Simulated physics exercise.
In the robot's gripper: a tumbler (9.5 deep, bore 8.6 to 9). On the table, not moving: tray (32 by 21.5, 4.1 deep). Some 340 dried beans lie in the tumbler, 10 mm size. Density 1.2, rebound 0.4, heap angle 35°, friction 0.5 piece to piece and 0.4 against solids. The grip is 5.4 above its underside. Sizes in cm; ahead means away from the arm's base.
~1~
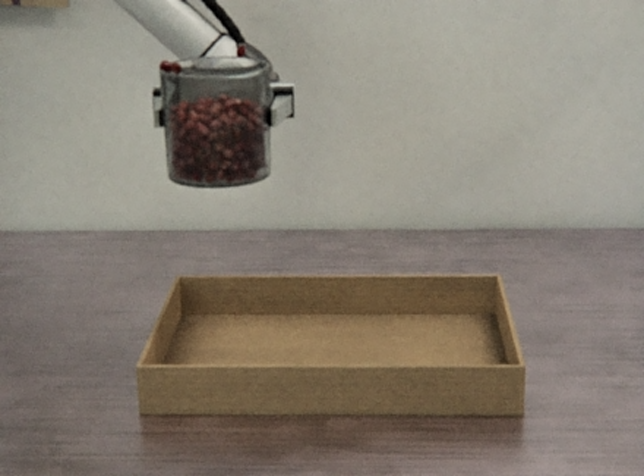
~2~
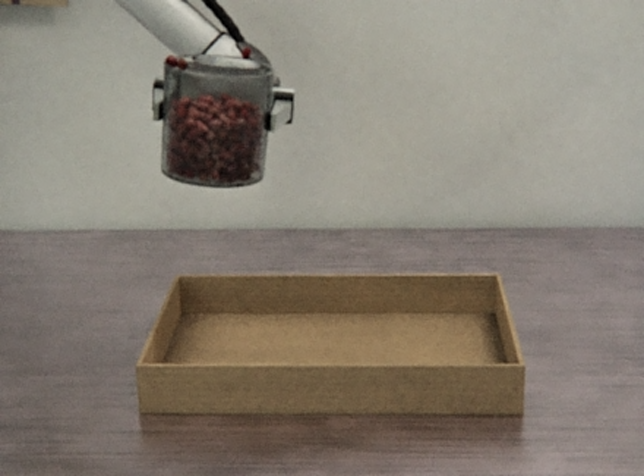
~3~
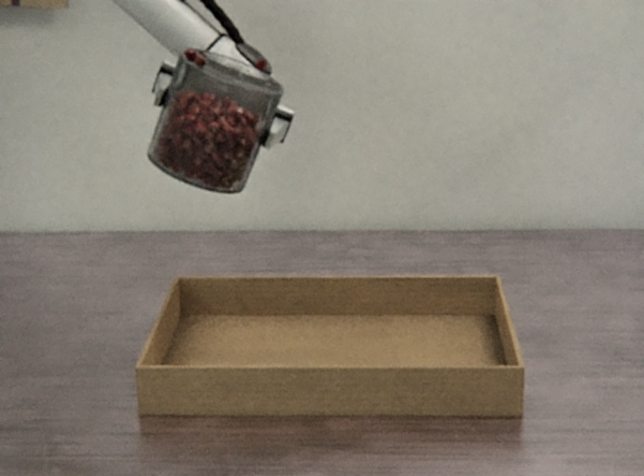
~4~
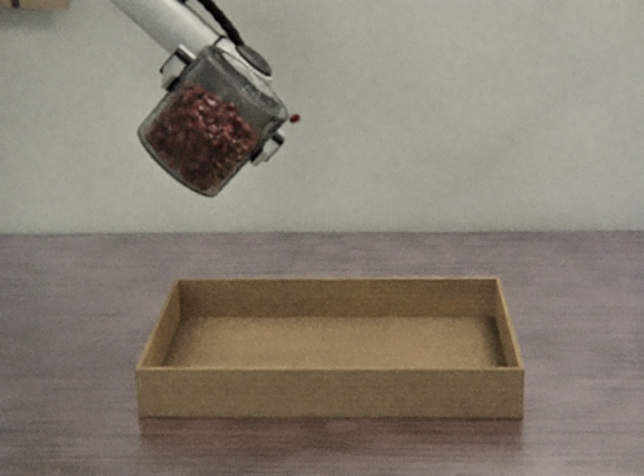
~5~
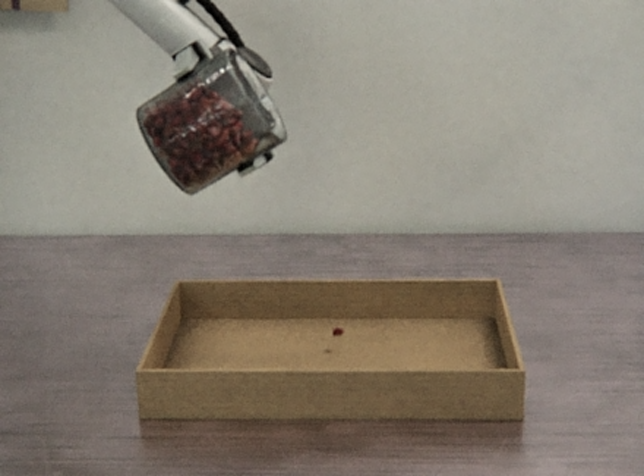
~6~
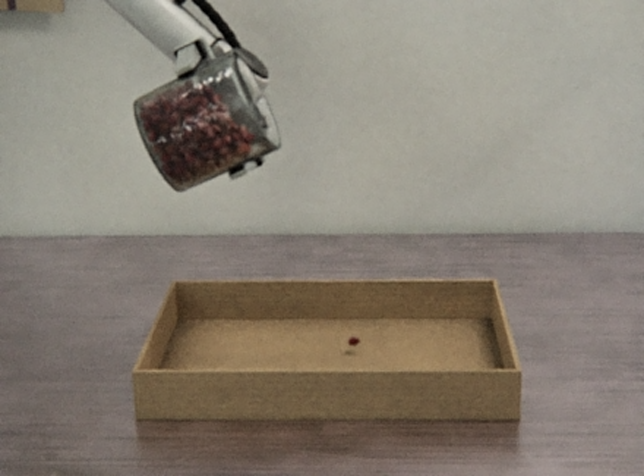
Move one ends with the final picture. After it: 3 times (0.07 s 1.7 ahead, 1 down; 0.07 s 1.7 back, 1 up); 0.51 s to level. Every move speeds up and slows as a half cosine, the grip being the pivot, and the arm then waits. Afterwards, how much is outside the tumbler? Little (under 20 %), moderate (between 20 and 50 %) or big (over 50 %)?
Answer: Little; under 20 % of the dried beans finish outside the tumbler.
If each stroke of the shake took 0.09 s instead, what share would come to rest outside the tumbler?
In that case some 0 per cent.
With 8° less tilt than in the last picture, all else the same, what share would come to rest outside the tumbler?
Then about 0 per cent.
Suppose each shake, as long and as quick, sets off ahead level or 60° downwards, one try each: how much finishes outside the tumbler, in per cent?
Some 15 and 0 per cent.
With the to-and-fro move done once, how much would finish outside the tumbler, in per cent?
Then about 0 per cent.
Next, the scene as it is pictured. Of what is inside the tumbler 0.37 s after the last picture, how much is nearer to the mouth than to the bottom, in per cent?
Roughly 35 per cent.
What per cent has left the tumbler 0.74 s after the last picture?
Near 5 per cent so far.
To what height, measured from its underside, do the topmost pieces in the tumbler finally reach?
Roughly 8.5 cm.
Then, 0.37 s later, tilted 65° forward, highest piece 24 above the table; 335 in the tumbler, 5 in the tray, 3 in flight or on a rim.
Then, 0.74 s later, tilted 19° forward, highest piece 26 above the table; 331 in the tumbler, 12 in the tray.
Then, 1.13 s later, level, highest piece 27 above the table; 331 in the tumbler, 12 in the tray.
Then, 2.18 s later, level, highest piece 27 above the table; 331 in the tumbler, 12 in the tray.
At rest, 331 in the tumbler, 12 in the tray. That is 3 % outside the tumbler.
